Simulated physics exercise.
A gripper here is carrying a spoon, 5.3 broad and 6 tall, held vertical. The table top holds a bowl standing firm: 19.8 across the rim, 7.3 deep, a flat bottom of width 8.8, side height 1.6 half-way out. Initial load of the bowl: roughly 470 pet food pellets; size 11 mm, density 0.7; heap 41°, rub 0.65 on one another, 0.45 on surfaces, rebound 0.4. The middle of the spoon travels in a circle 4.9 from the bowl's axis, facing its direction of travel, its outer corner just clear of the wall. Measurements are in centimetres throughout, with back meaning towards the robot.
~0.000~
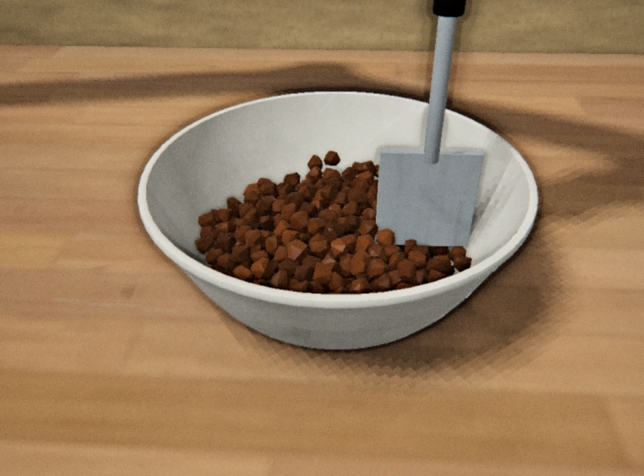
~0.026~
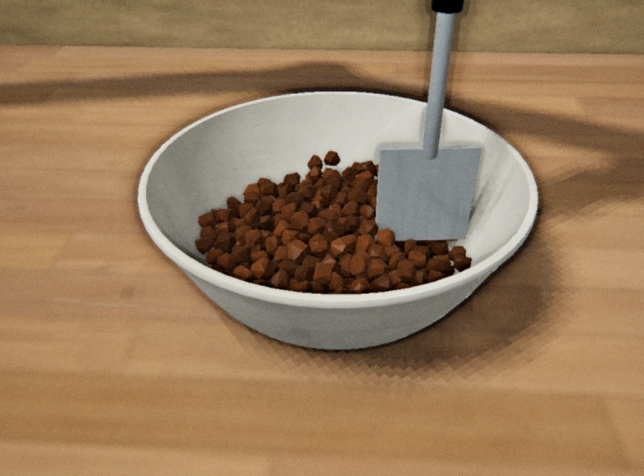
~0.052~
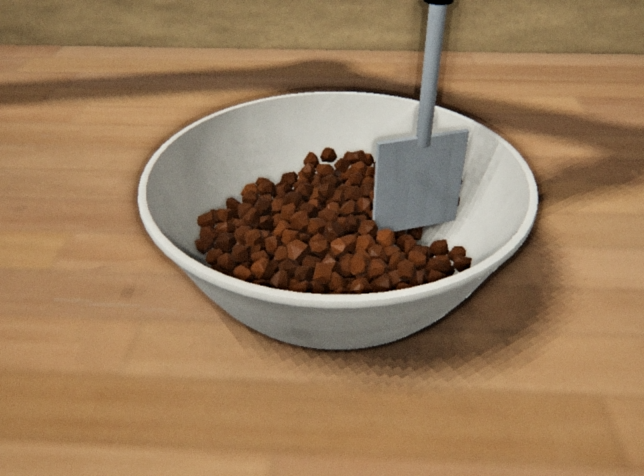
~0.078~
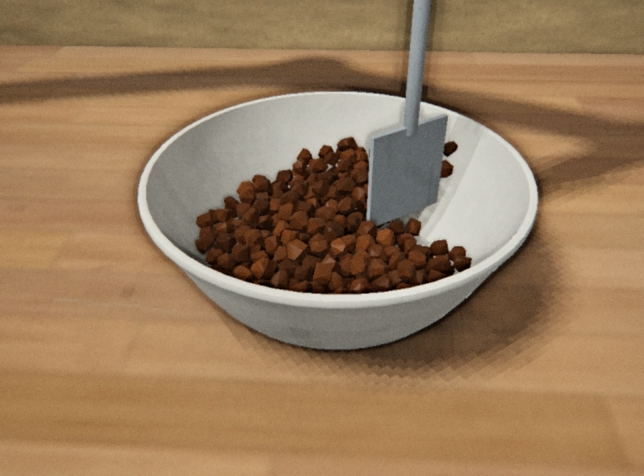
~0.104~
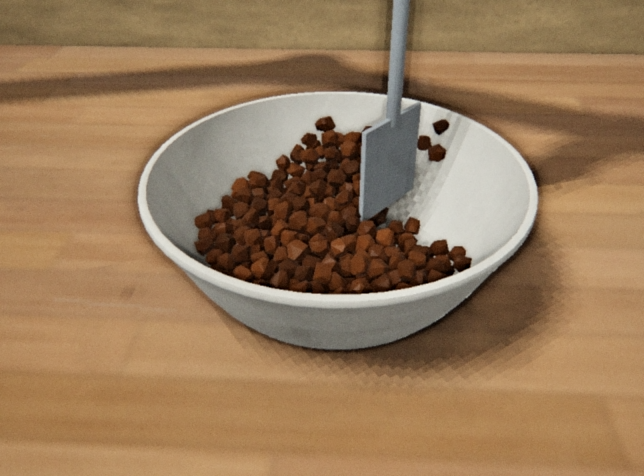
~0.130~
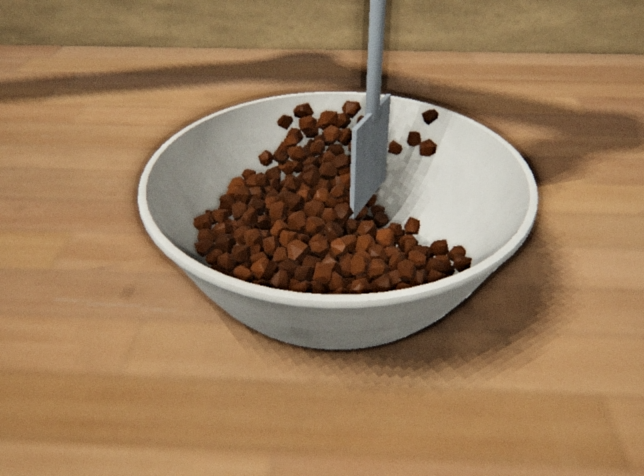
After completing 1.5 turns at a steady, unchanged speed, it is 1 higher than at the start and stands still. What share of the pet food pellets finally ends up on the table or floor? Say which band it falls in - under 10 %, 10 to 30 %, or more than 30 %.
It falls between 10 and 30 %.
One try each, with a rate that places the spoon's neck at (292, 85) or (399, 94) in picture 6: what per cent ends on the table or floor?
Near 40 per cent for the first, near 10 per cent for the second.
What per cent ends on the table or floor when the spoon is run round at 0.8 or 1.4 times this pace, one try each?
Roughly 10 and 35 per cent.
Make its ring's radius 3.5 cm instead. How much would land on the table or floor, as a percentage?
Some 5 percent would.
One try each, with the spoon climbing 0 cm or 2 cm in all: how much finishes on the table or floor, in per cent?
First try about 25 per cent, second about 15 per cent.
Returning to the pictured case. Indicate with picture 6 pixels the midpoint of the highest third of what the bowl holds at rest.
I'd say close to (273, 258).
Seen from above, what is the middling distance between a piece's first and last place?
Around 8 centimetres.
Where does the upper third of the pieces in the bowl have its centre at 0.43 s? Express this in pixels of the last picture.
Centre of upper third: Approx. (352, 269) px.
After 0.43 s, 251° round, highest piece 10 above the table; 436 in the bowl, 14 on the table or floor, 17 in flight or on the tool.
After 0.73 s, 76° round, highest piece 9 above the table; 389 in the bowl, 71 on the table or floor, 7 in flight or on the tool.
After 1.08 s, 180° round, highest piece 7 above the table; 372 in the bowl, 95 on the table or floor.
After 1.78 s, 180° round, highest piece 7 above the table; 372 in the bowl, 95 on the table or floor.
In the end, 372 in the bowl, 95 on the table or floor. That is 20 % on the table or floor.
